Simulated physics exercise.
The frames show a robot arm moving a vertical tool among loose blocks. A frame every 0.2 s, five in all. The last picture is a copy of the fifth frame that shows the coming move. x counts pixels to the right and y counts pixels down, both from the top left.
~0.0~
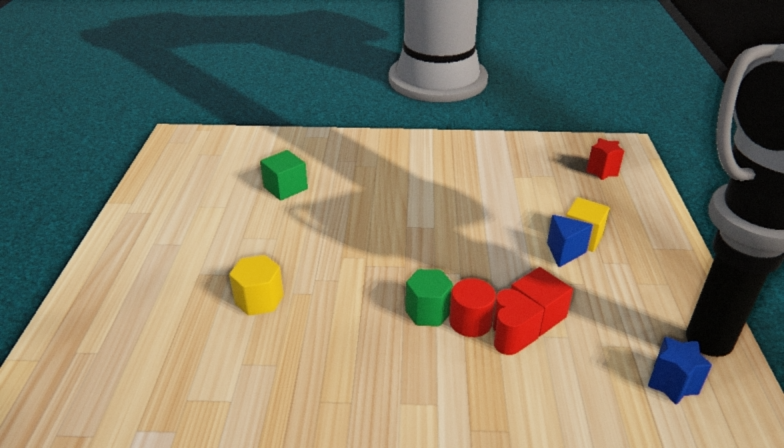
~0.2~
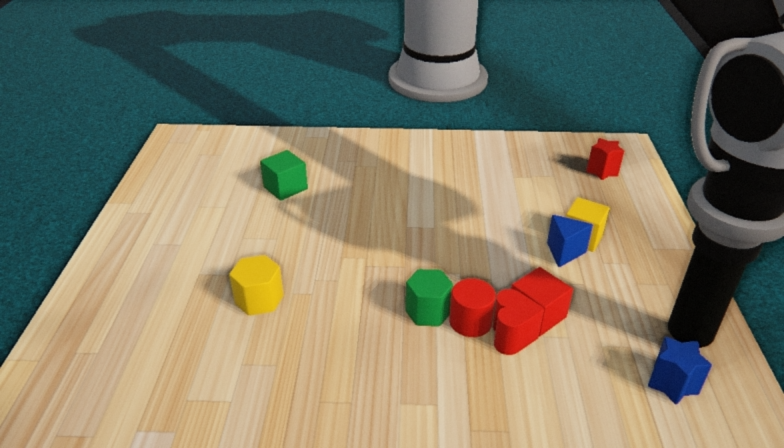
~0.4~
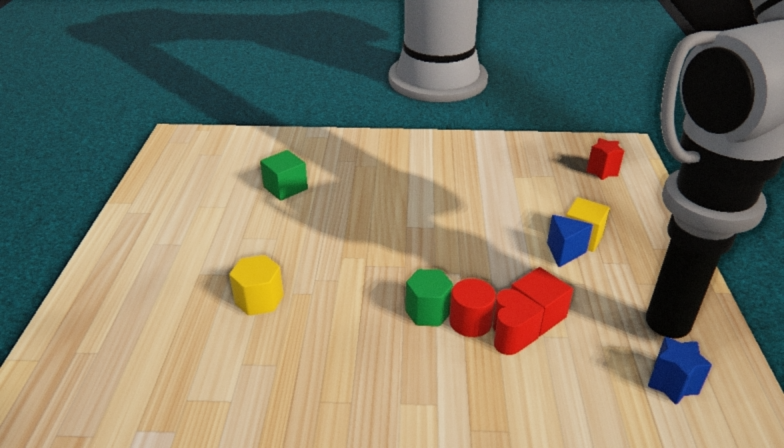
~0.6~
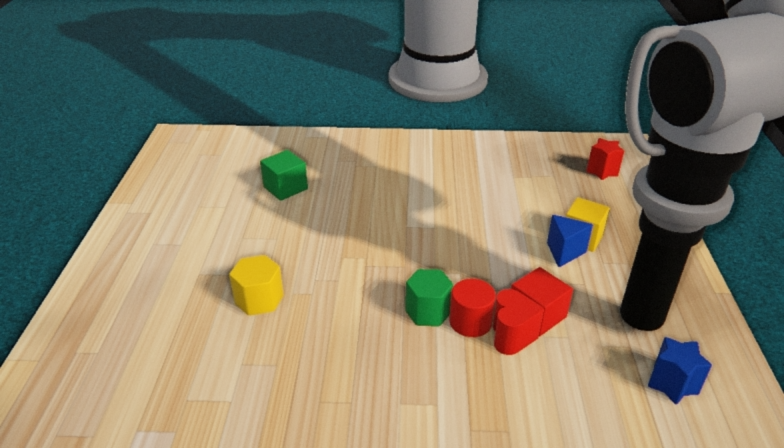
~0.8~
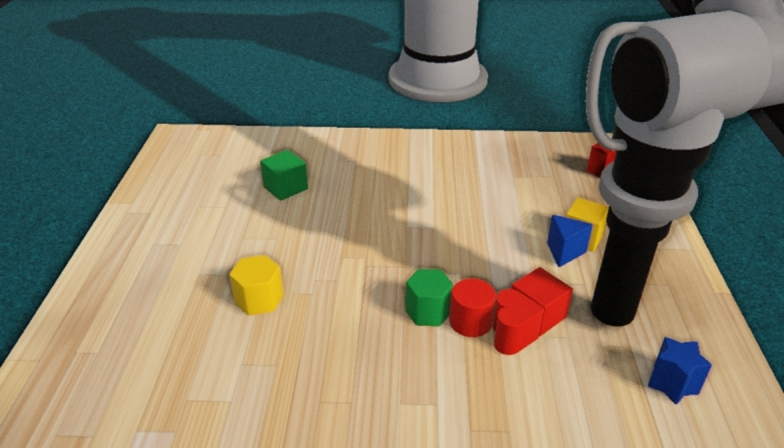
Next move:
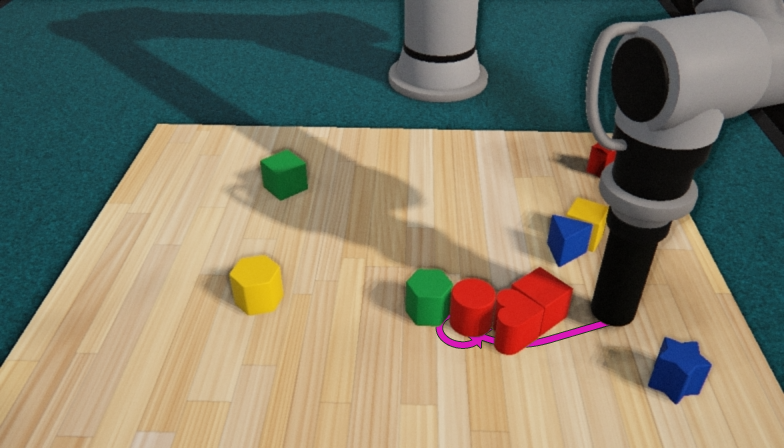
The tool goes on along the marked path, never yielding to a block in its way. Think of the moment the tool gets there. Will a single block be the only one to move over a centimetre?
No
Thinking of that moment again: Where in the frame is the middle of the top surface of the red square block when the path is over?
The top centre is at (521, 280).
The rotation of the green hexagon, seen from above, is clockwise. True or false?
That statement is not accurate.
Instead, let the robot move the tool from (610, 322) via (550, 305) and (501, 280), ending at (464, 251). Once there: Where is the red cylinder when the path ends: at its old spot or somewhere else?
Displaced.
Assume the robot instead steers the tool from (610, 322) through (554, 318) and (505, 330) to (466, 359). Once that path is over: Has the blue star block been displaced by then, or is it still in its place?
The push misses it.
The drawn path runs from (610, 322) through (564, 335) and (513, 344) to (461, 329).
The first path, step by step. One third of the way, tool (565, 326); red square block (534, 283).
Two thirds of the way, tool (514, 335); green hexagon (411, 276), turned 30° anticlockwise; red cylinder (454, 281); red heart-shaped block (475, 304), turned 55° clockwise; red square block (522, 281), turned 30° clockwise.
At the end, tool (462, 320); green hexagon (389, 263), turned 95° anticlockwise; red cylinder (431, 258); red heart-shaped block (428, 283), turned 90° clockwise; red square block (521, 280), turned 30° clockwise.
